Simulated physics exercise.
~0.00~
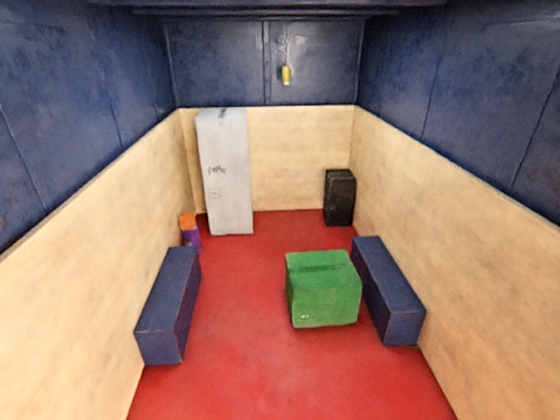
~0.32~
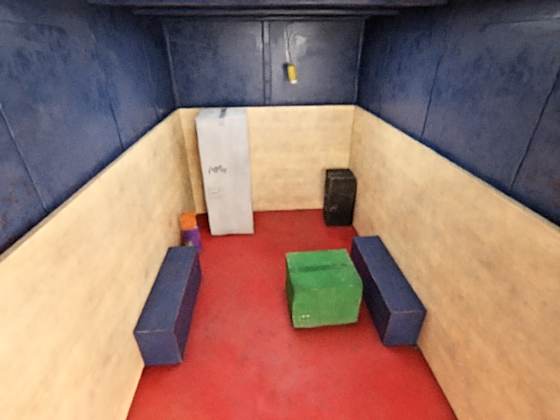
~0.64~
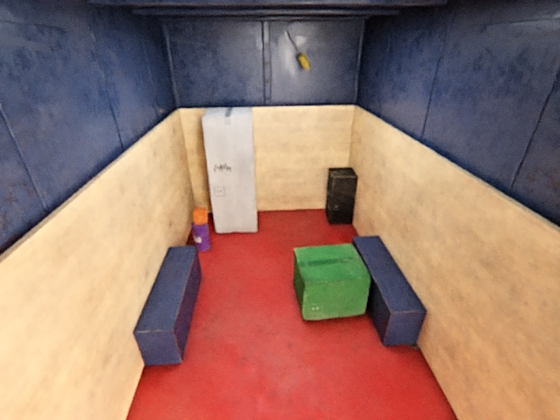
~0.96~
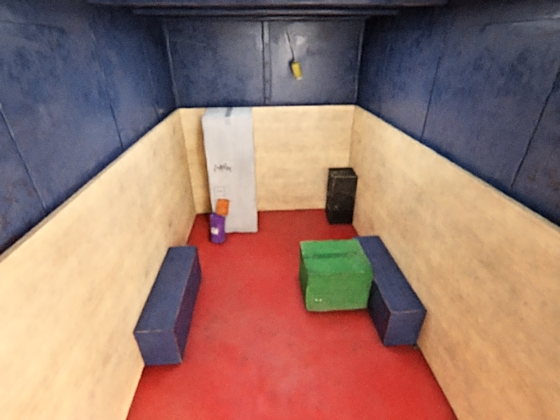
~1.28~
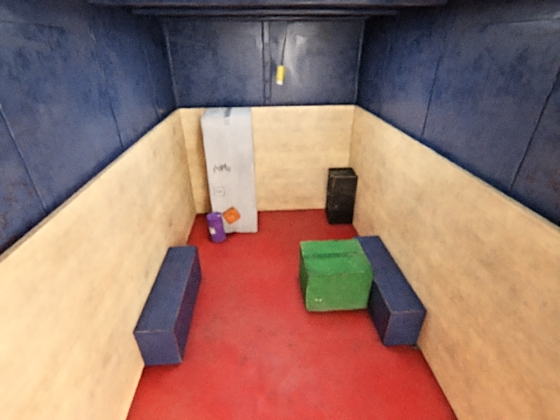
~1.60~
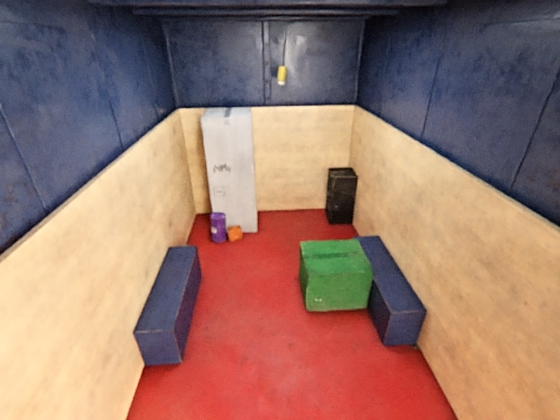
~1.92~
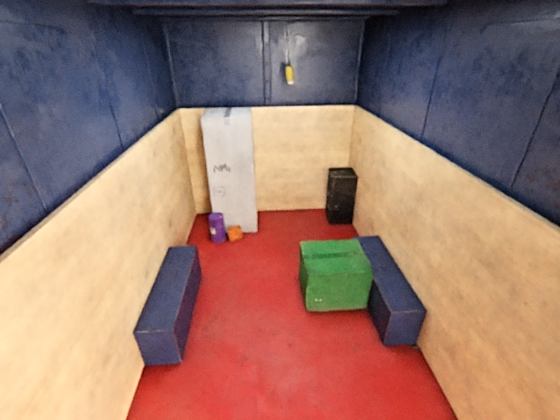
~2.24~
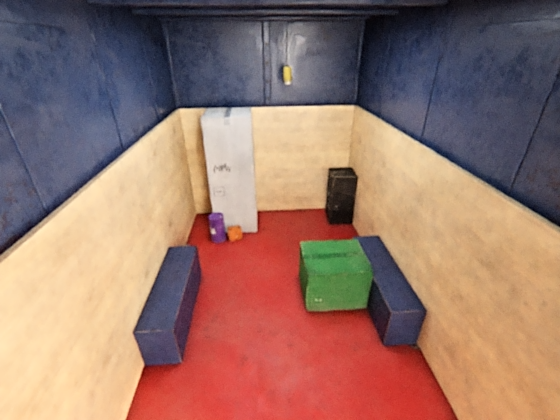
White box standing still in a van as the green box and purple canister slide right and an orange box topples off.
